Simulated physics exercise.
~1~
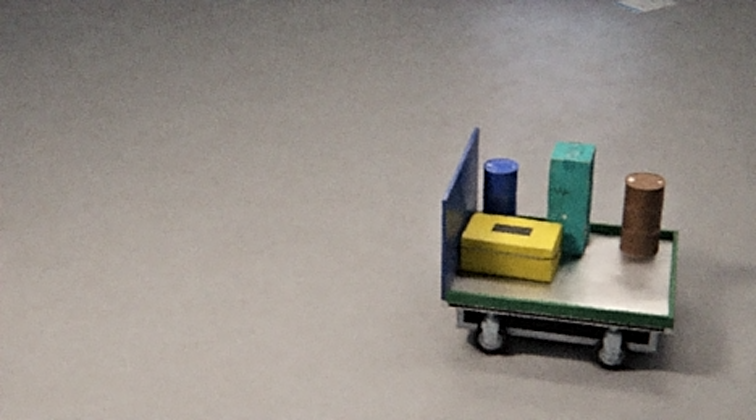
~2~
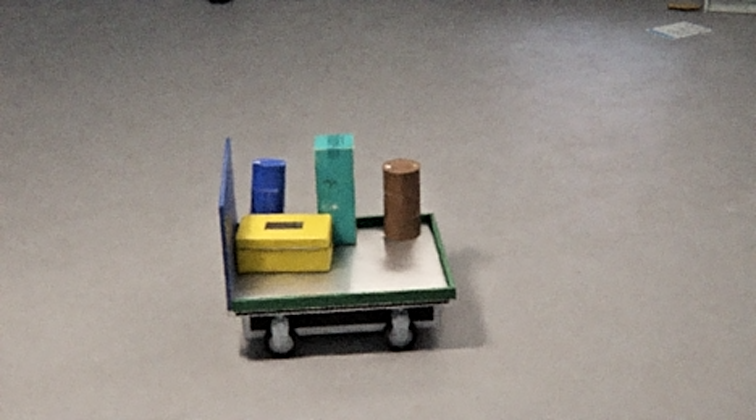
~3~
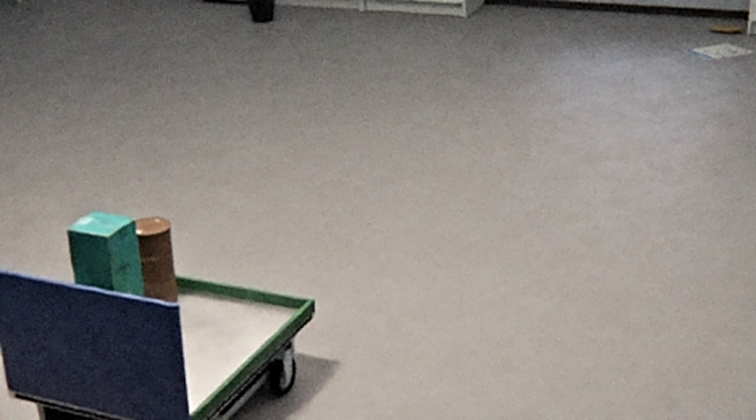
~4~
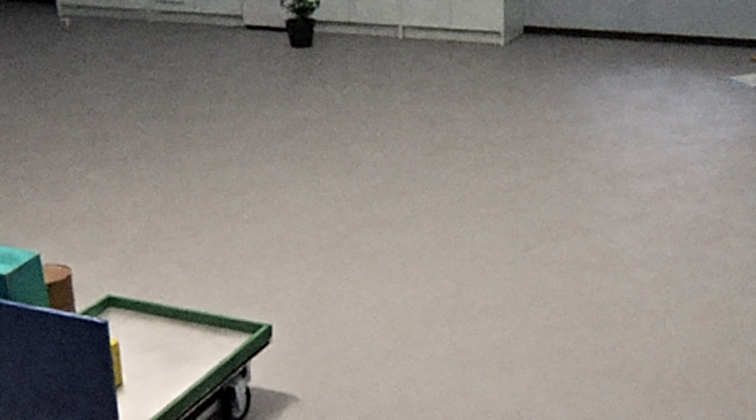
A loaded green cart rolls left, turns toward the viewer, and ends partly out of view.
